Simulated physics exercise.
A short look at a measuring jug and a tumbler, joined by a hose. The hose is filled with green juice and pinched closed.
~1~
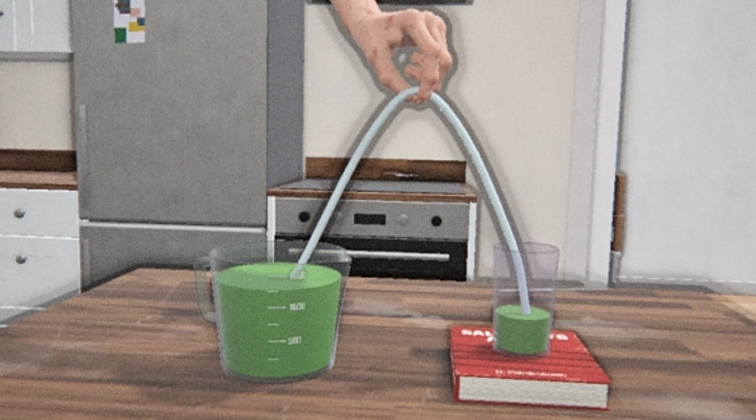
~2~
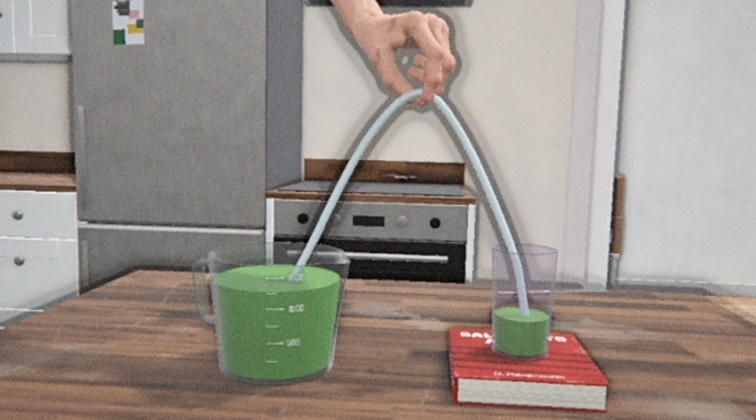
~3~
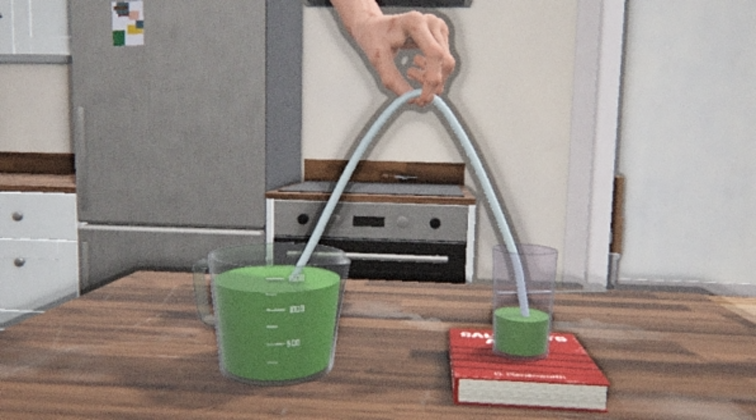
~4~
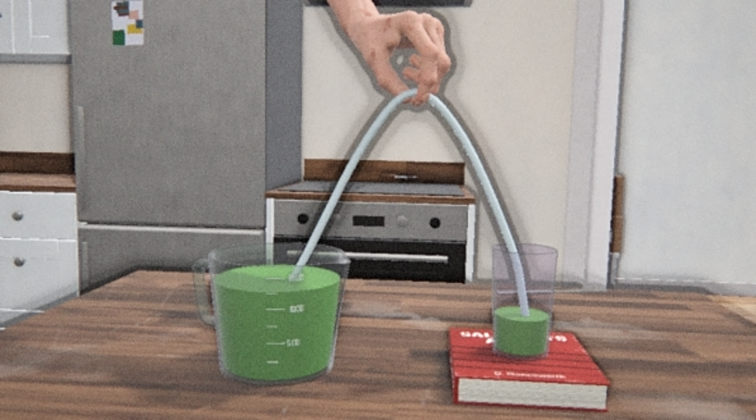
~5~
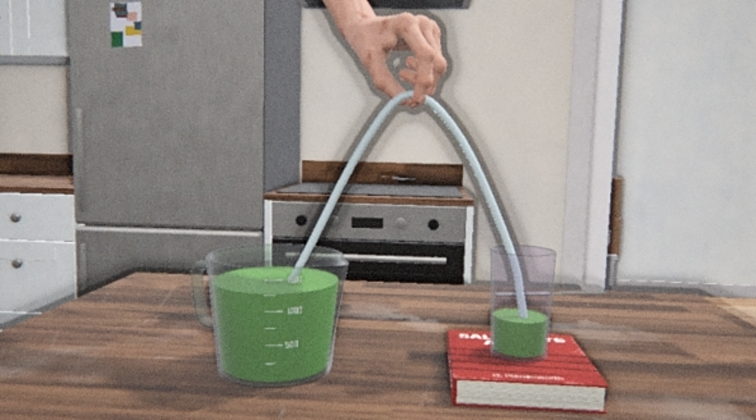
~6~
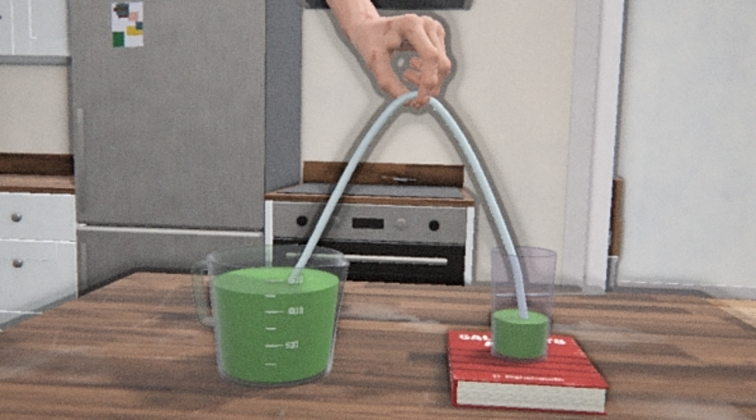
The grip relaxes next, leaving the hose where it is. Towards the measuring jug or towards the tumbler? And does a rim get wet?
Right; receiver holds everything.
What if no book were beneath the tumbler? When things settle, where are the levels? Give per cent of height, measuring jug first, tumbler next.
Around 70 and 75 percent.
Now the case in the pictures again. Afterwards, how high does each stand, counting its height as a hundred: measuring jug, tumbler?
The first ends at 75 percent and the second at 55 percent.
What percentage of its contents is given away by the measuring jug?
I'd say some 5 out of a hundred.
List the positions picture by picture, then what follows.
The hose is pinched; measuring jug (279, 304) about three quarters full, on the top itself; tumbler (523, 296) about a third full, up on the book, in the first picture.
Nothing flows; measuring jug about three quarters full, surface at (278, 278); tumbler about a third full, surface at (521, 316), in the second picture.
Fingers on the hose; measuring jug (278, 307) about three quarters full; tumbler (522, 298) about a third full, in the third picture.
Still shut; measuring jug about three quarters full, surface at (278, 278); tumbler about a third full, surface at (521, 315), in the fourth picture.
The hose is pinched; measuring jug (276, 308) about three quarters full, on the top itself; tumbler (520, 299) about a third full, up on the book, in the fifth picture.
Nothing flows; measuring jug about three quarters full, surface at (276, 281); tumbler about a third full, surface at (520, 318), in the sixth picture.
Soon after, the measuring jug is about three quarters full; the tumbler is about a third full.
Later, the measuring jug is about three quarters full; the tumbler is about half full.
In the end, the measuring jug is about three quarters full; the tumbler is about half full; the two surfaces are level.
